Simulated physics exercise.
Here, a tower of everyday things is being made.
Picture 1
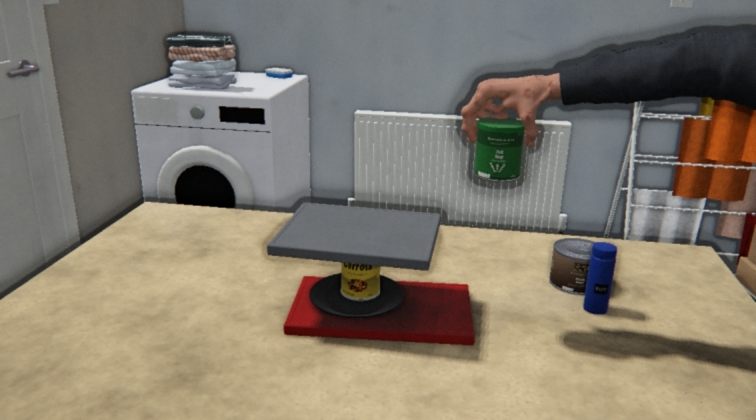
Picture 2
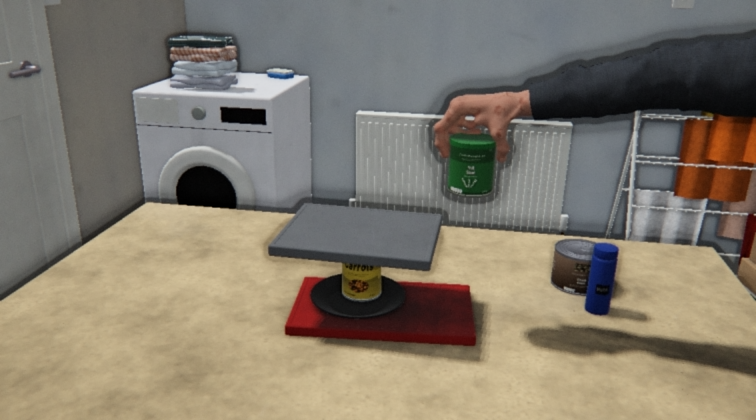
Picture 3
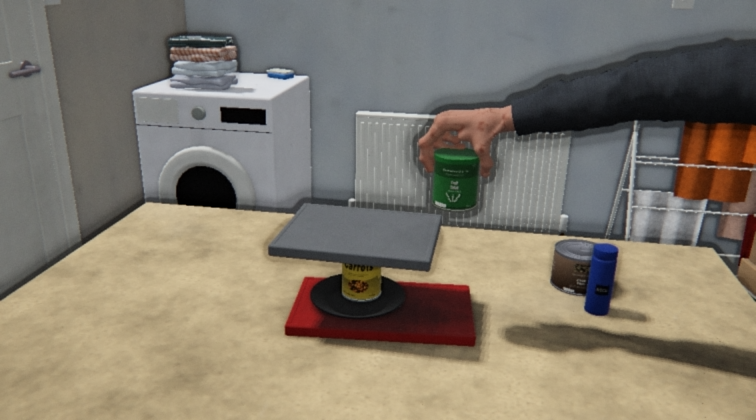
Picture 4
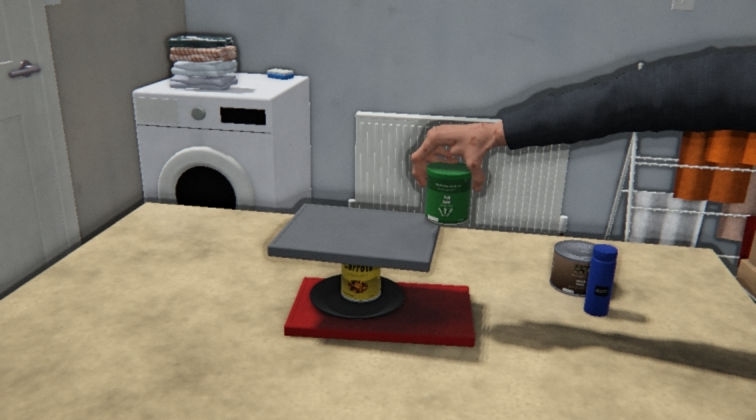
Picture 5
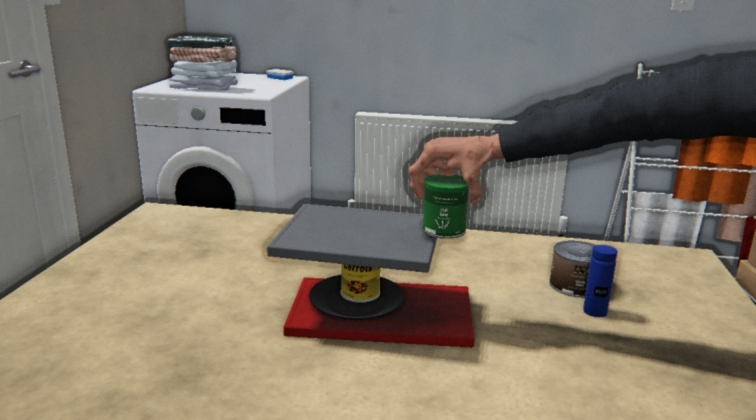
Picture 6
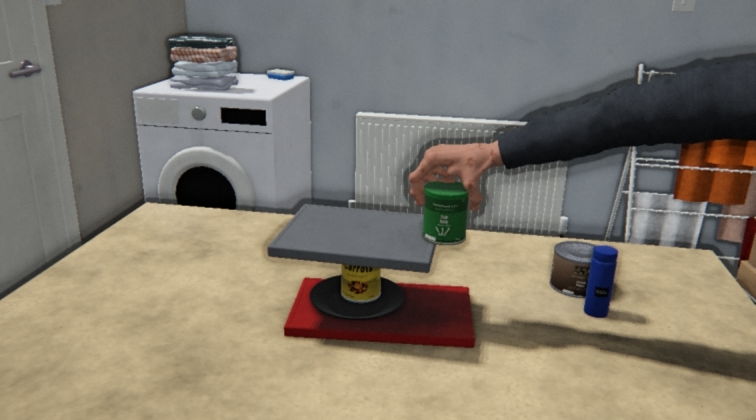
Green pot in a hand moving left and down to the right edge of a grey board balanced on a yellow tin.
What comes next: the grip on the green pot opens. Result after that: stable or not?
The pile does not stand firm.
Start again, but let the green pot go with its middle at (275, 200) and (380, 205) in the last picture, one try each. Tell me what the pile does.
Case 1: Collapse. Case 2: Stable.
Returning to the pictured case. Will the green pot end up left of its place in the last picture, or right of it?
That would be the viewer's right.
Then, 0.30 s on from there, green pot now fallen.
Then, 0.50 s on from there, things are still on the move.
Then, 0.60 s on from there, as before.
In the end, fallen, green pot; the other 6 unmoved. At the end, from the last picture's camera, green pot near (564, 332). The pile gives way.
